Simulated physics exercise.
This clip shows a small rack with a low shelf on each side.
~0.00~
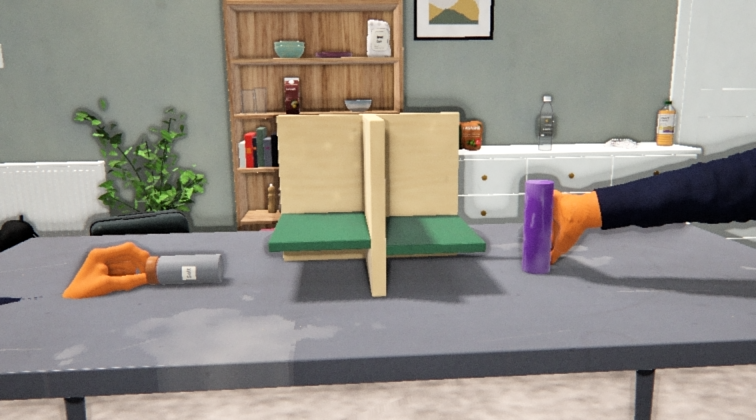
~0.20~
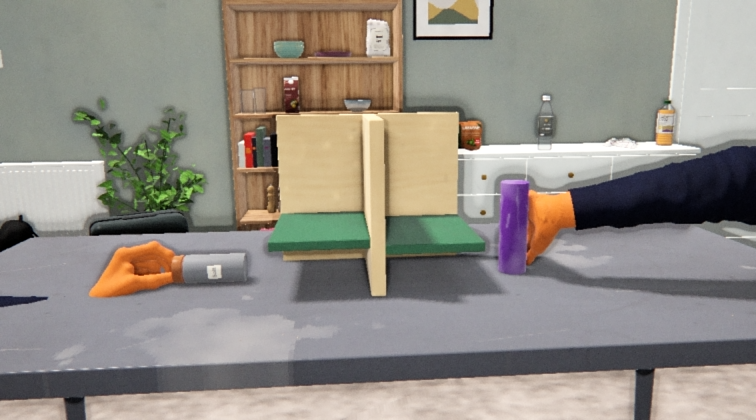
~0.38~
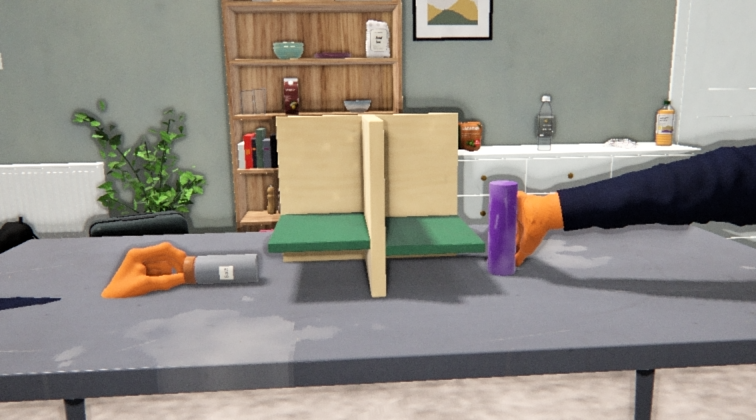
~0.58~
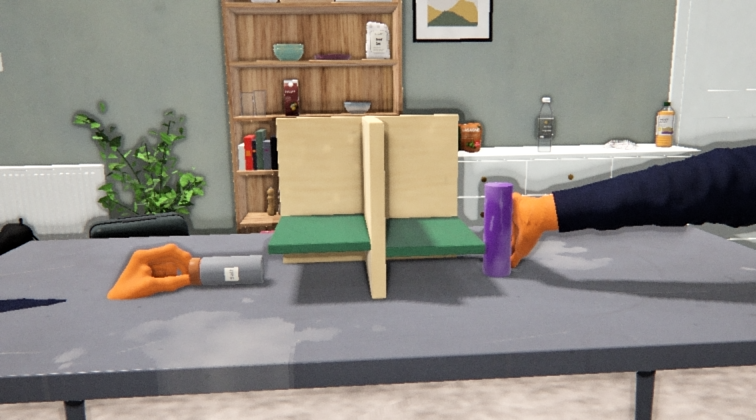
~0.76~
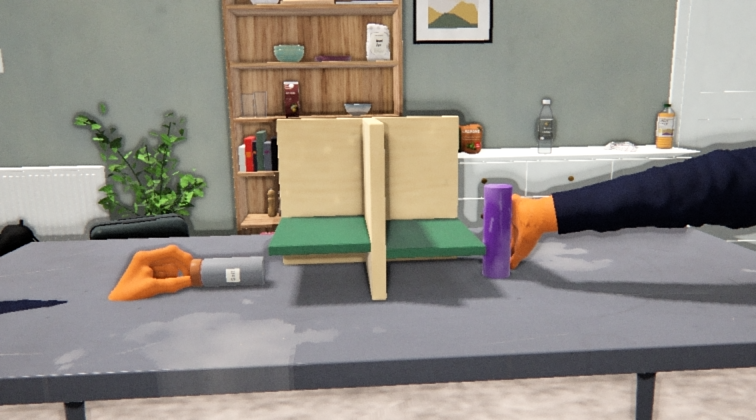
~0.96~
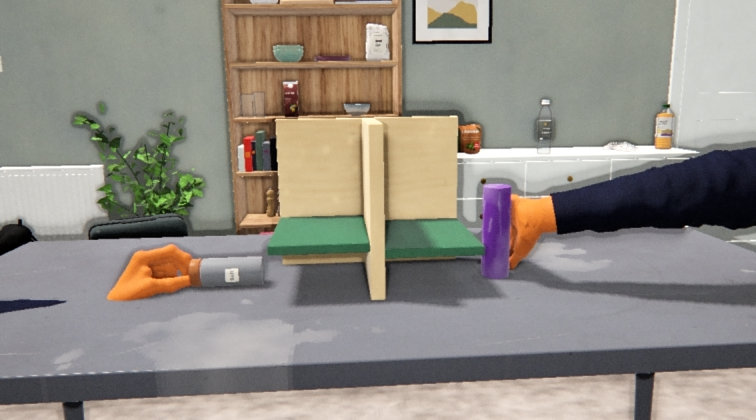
The clip opens on a small rack with a low green shelf on each side, an orange hand holding a grey shaker at left and another holding an upright purple candle at right. The hands slide both things inward toward the rack, slowing as they near it, then stay nearly still.
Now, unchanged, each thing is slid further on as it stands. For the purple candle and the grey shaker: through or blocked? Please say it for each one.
Purple candle blocked, grey shaker through.
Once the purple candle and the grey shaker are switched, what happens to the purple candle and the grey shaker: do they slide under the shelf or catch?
The purple candle snags, and then the grey shaker passes beneath.
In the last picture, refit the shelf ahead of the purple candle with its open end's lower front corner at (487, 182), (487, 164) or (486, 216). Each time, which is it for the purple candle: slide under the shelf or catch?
Outcome by try: In / in / hung up.
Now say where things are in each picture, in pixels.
The first frame shows hands sliding the things forward; purple candle (538, 227); grey shaker (185, 269); shelf (374, 198).
The second frame shows hands sliding the things forward; grey shaker (210, 268); shelf (373, 198).
The third frame shows hands sliding the things forward; purple candle (503, 228); shelf (373, 198).
The fourth frame shows hands sliding the things forward; grey shaker (228, 270); shelf (373, 200).
The fifth frame shows hands sliding the things forward; purple candle (497, 231); shelf (373, 201).
The sixth frame shows hands sliding the things forward; purple candle (496, 231); grey shaker (228, 272); shelf (372, 201).
Around 1.26 s, purple candle stopped at the opening near (484, 232); grey shaker sliding up to the opening near (246, 271).
Around 1.54 s, purple candle stopped at the opening near (483, 232); grey shaker part of the way in near (283, 270).
Finally (2.2 s), the purple candle catches on the edge, near (483, 232); the grey shaker slides in, near (316, 269).
